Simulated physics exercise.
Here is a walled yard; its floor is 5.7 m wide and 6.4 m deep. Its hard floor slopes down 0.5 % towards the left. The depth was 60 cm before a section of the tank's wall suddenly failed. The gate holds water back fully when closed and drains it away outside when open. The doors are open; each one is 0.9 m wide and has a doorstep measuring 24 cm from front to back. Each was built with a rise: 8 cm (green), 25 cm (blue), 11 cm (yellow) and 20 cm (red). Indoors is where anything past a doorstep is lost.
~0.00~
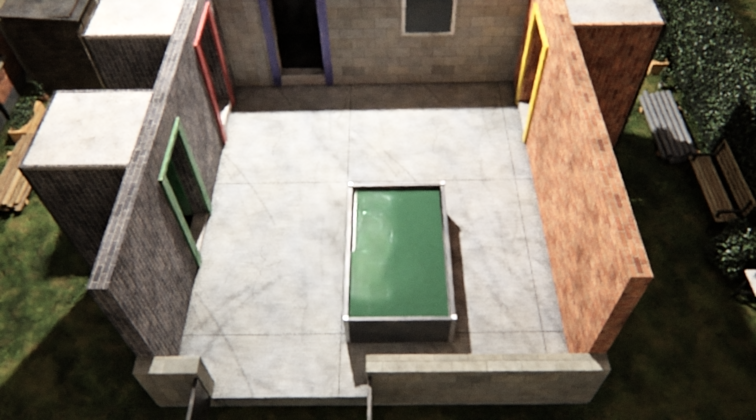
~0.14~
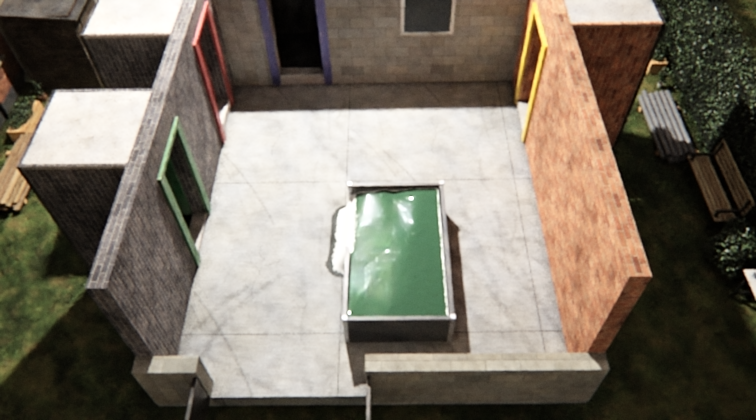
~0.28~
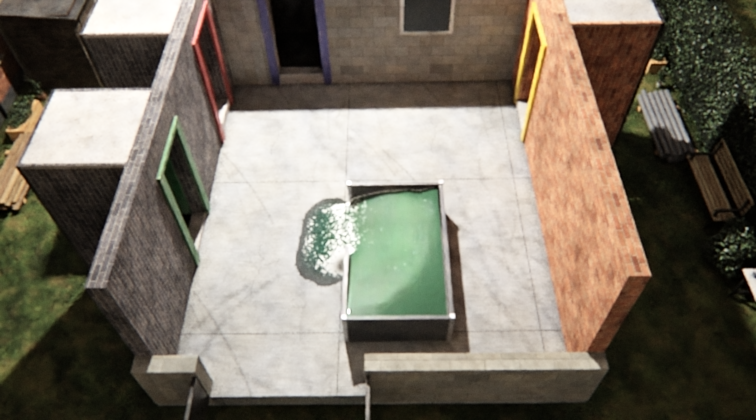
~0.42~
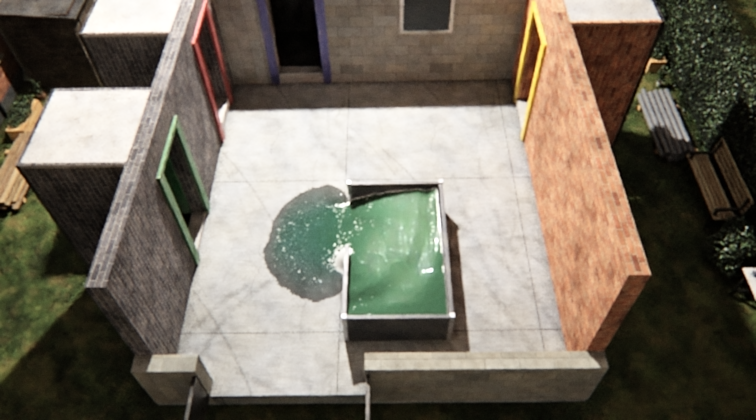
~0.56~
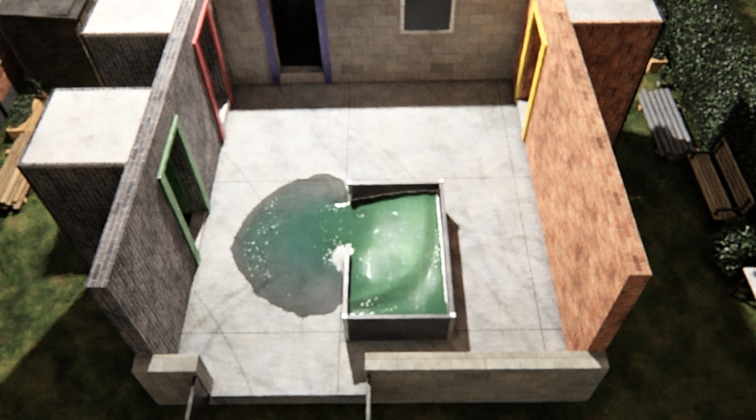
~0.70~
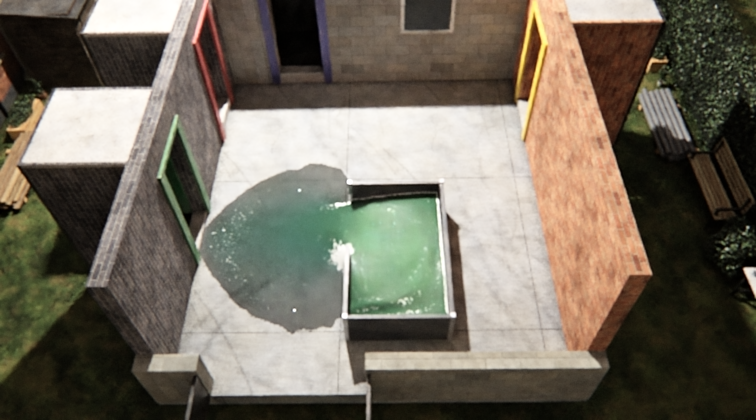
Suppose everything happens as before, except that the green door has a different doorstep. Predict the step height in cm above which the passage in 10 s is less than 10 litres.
About 28 cm of height.
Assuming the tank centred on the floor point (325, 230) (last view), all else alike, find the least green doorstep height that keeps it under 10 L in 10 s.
A height near 33 cm.
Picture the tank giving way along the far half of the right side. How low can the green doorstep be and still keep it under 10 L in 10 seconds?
Some 7.5 cm.
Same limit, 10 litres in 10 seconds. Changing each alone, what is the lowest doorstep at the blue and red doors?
About 10.0 cm at blue and 10.0 cm at red.
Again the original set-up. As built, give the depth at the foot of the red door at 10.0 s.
7.5 cm.
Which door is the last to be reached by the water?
Yellow.
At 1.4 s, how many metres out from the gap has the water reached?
Reach: Approx. 3.2 m.
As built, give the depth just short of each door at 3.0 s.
Door by door in centimetres - green 22, blue 10, yellow 0, red 11.
After 1.4 s water covers 25 % of the floor, deepest (32 cm) near (343, 226); 17 cm at the green door, 65 litres in over its 8 cm doorstep.
After 3.0 s water covers 35 % of the floor, deepest (28 cm) near (234, 92); 22 cm at the green door, 251 litres in over its 8 cm doorstep.
After 10.0 s water covers 95 % of the floor, deepest (8 cm) near (235, 87); 6 cm at the green door, 356 litres in over its 8 cm doorstep.
At the green door as built, the water arrived by 0.8 s and peaked near 26 cm at 2.4 s.
Run again over the same 10 s with other heights there, 45 litres in over 22.5 cm, 2 litres over 30.5 cm. The limit of 10 litres is kept from about 28 cm up.
